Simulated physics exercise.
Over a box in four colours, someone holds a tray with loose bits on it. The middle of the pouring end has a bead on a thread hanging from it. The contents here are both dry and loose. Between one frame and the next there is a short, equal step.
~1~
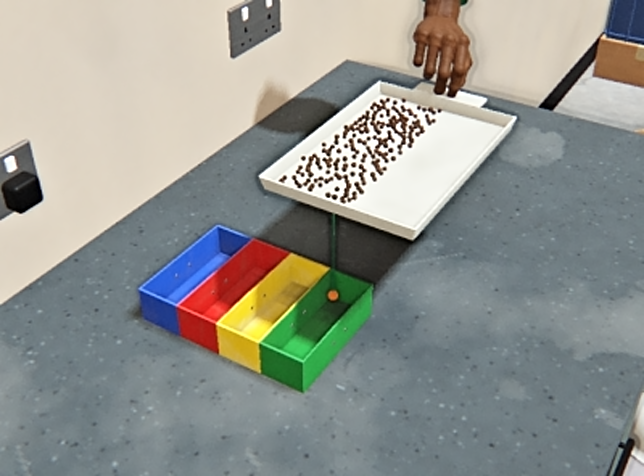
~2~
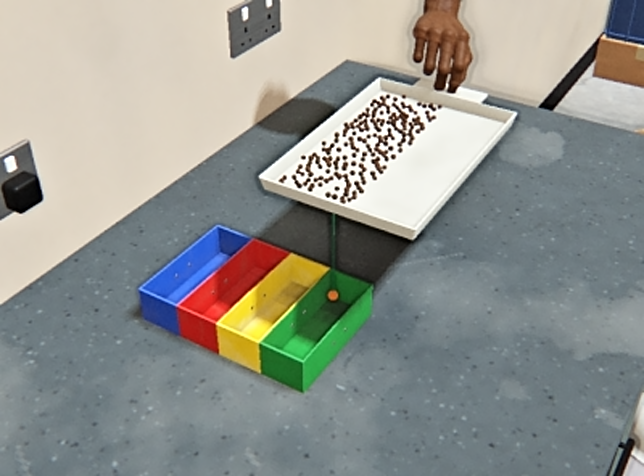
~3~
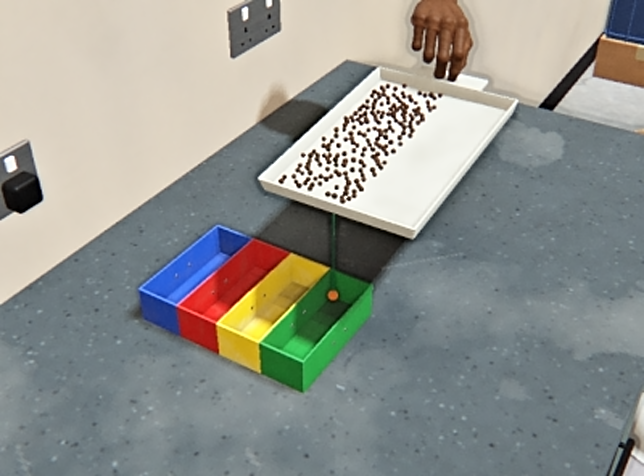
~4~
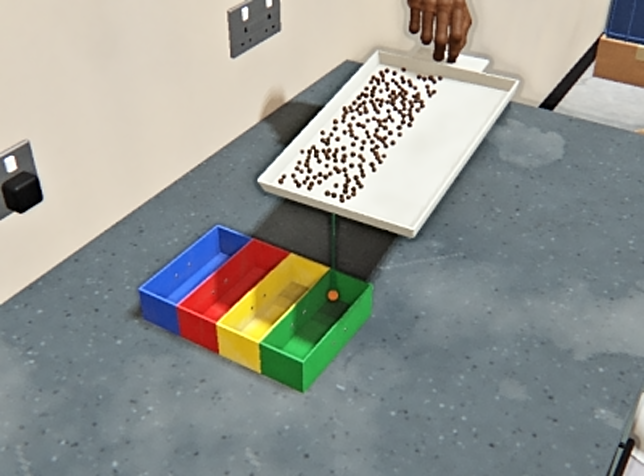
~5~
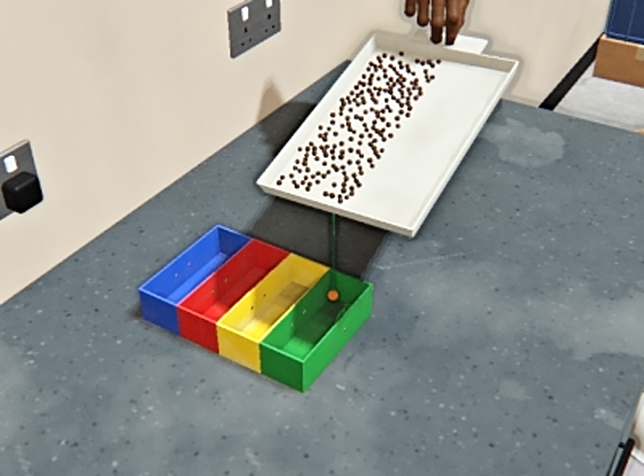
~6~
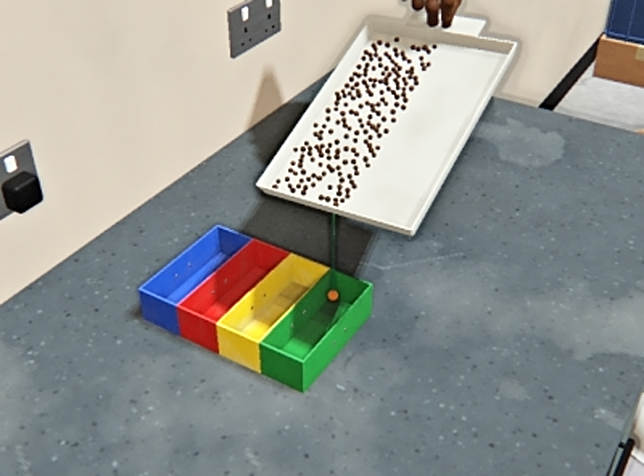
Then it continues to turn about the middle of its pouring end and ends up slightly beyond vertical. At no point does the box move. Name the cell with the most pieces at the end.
Yellow.
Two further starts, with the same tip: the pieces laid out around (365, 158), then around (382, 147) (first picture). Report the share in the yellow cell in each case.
Some 60 and then some 50 per cent.
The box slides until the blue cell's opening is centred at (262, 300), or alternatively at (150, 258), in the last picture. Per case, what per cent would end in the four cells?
In turn about 90 and about 80 percent.
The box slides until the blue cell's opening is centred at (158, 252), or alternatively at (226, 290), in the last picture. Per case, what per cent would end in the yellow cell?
Roughly 20% on the first try and 20% on the second.
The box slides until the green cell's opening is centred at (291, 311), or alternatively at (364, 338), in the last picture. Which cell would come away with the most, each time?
Result 1: The cell in yellow. Result 2: The red cell.
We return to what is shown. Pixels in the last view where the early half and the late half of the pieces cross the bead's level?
The first part passes (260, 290); everything after passes (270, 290).
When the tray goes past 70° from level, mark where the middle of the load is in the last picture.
I'd put the middle of the pieces at roughly (288, 197).
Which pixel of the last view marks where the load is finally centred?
Near pixel (260, 338).
Soon, tray tipped steeply; about two thirds on the tray; a stray few in the yellow cell; a stray few in the red cell; a stray few in the green cell; about a quarter falling or outside the box.
A while on, tray tipped past a quarter turn; a small part on the tray; about a third in the yellow cell; a small part in the red cell; a small part in the green cell; a stray few in the blue cell; about a third falling or outside the box.
Towards the end, tray tipped past a quarter turn; about half in the yellow cell; about a quarter in the green cell; about a quarter in the red cell; a stray few in the blue cell; a small part falling or outside the box.
Finally, tray tipped past a quarter turn; about half in the yellow cell; about a quarter in the green cell; about a quarter in the red cell; a stray few in the blue cell; a small part outside the box.
